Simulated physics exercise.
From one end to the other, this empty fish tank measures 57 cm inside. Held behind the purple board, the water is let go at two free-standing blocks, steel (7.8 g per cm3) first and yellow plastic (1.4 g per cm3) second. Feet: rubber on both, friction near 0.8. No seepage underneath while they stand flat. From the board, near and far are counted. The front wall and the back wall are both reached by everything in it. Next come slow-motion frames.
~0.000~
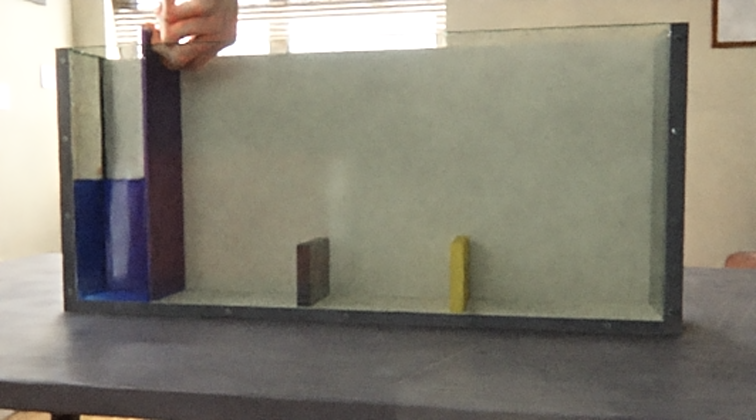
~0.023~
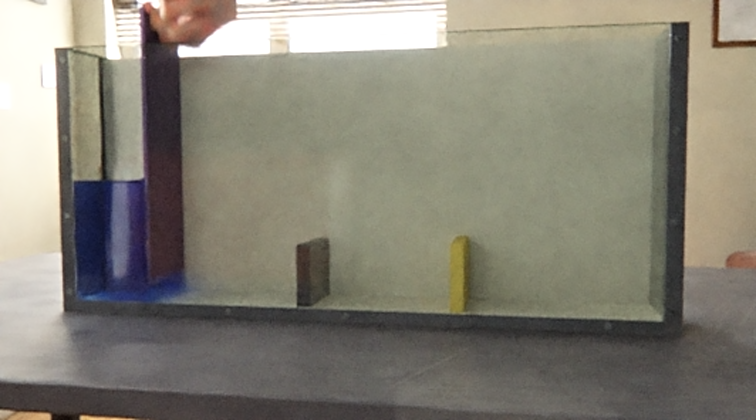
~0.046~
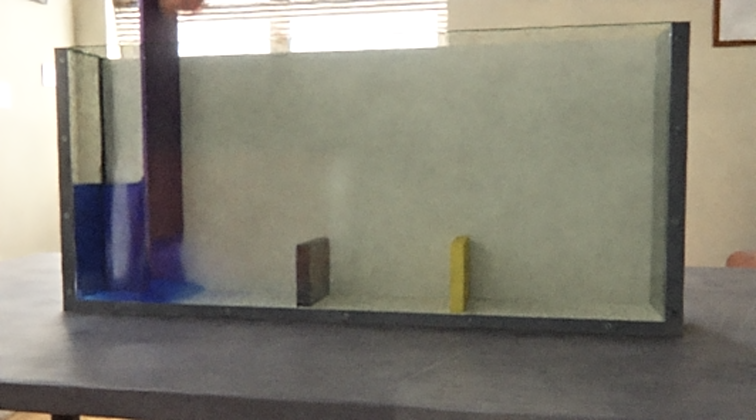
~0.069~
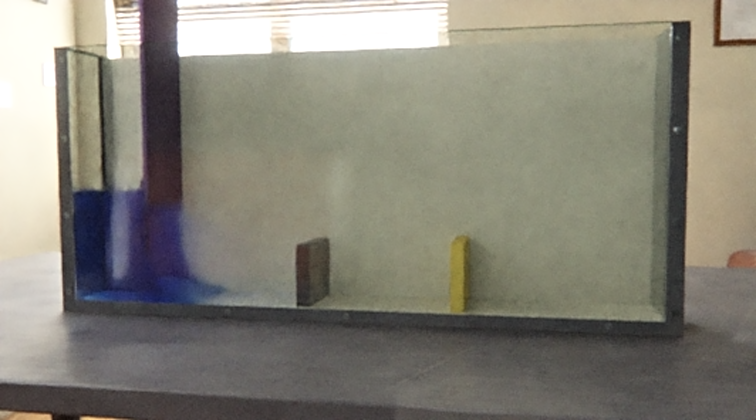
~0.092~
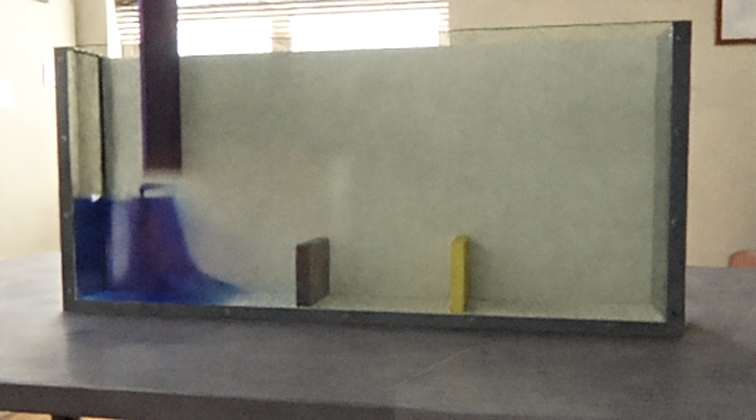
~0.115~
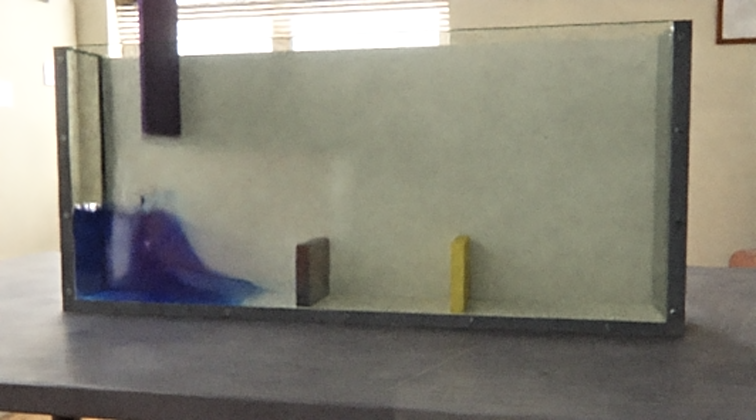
A hand lifts a dark purple board straight up inside a long glass tank on a grey table, seen from the side by a still camera in a bright room. Blue water stands behind the board at the left, with a dark block near the middle and a yellow one farther right. The water slips under the rising board and spreads rightward along the floor, its level at the left sinking.
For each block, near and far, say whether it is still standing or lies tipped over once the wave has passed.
In order: First block: Over it goes; second: Over it goes.
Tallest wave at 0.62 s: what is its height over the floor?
Max height: Approx. 10.5 cm.
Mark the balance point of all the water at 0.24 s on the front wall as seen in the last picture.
Centre of mass (last view): Approx. (185, 277).
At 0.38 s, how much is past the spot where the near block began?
Close to 30 percent of it.
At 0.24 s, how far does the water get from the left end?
About 24 cm.
After 0.24 s the front has run 24 cm from the left wall, the near block leans 4° and the far block is upright.
After 0.38 s the near block leans 39° and the far block is upright.
After 0.62 s the near block lies flat and the far block leans 4°.
In the end the near block lies flat and the far block lies flat; 28 per cent of the water is past where the far block first stood.
